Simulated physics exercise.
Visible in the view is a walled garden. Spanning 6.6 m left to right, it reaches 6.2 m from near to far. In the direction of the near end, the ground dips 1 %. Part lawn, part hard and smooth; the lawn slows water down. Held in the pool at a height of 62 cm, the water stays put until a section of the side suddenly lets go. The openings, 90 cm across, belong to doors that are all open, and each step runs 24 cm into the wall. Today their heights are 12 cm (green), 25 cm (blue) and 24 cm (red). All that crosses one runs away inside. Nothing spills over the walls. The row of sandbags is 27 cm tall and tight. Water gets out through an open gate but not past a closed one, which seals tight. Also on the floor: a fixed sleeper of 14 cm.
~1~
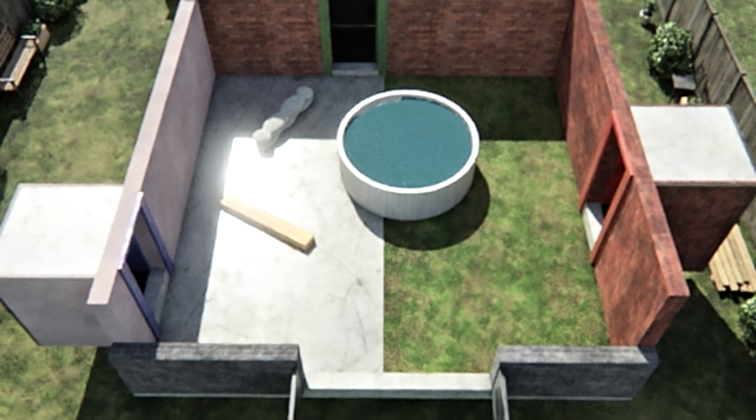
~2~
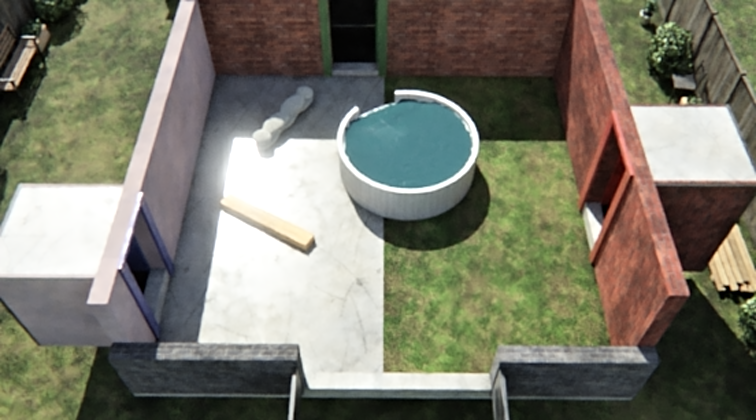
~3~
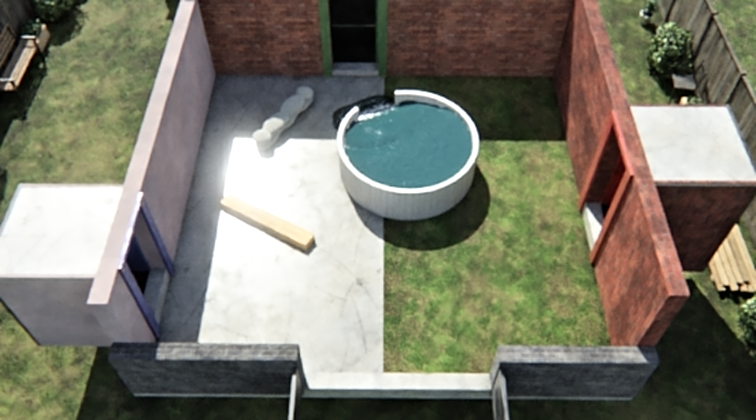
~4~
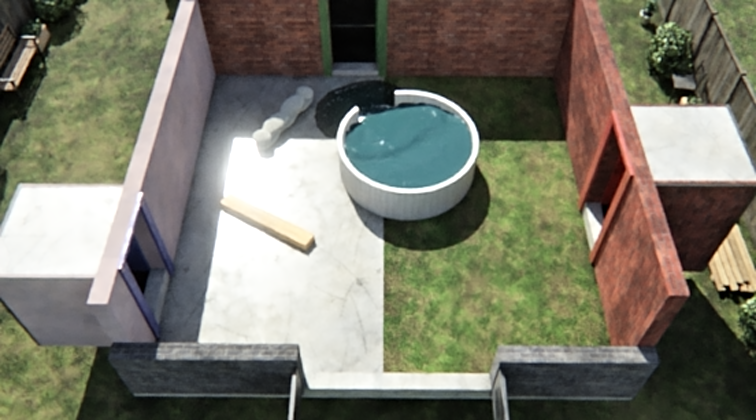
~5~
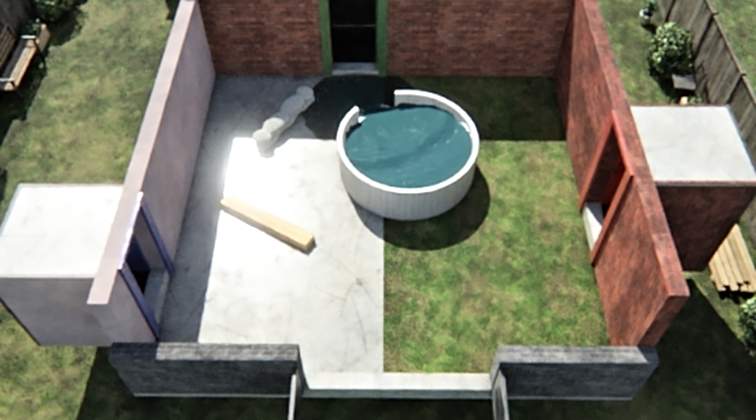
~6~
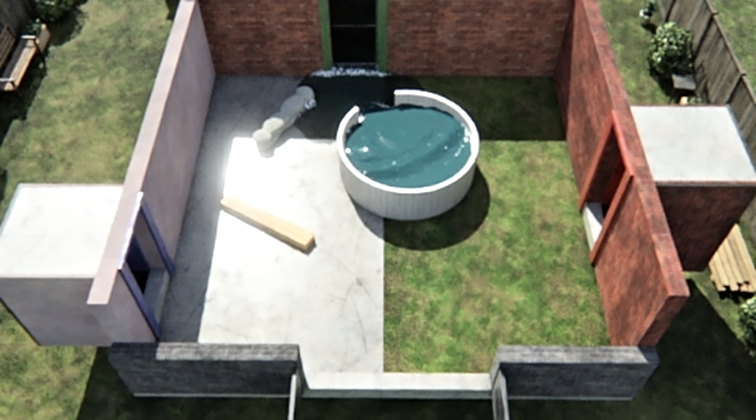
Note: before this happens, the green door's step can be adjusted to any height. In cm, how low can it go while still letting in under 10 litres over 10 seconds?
I would say 31 cm.
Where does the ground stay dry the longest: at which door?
Answer: Red.
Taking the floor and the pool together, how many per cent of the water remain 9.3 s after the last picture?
I'd put it at about 84 per cent.
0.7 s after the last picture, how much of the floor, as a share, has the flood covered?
I'd say near 10 percent.
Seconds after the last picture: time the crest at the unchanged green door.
Roughly at 1.4 s.
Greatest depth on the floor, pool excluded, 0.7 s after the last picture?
About 36 cm at most.
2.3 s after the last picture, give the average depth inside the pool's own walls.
Average depth: Approx. 33 cm.
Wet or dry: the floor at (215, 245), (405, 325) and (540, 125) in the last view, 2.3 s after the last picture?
Untouched; untouched; untouched.
Then, 0.7 s after the last picture water covers 10 % of the floor, deepest (36 cm) near (372, 124); 23 cm at the green door, 61 litres in over its 12 cm step.
Then, 2.3 s after the last picture water covers 35 % of the floor, deepest (24 cm) near (345, 84); 23 cm at the green door, 232 litres in over its 12 cm step.
Then, 9.3 s after the last picture water covers 90 % of the floor, deepest (10 cm) near (315, 103); 9 cm at the green door, 336 litres in over its 12 cm step.
At the green door as built, the water peaked near 30 cm, 1.3 s after the last picture.
Run again over the same 10 s with other heights there, 28 litres in over 28 cm, 0 litres over 38 cm. The limit of 10 litres is kept from about 31 cm up.
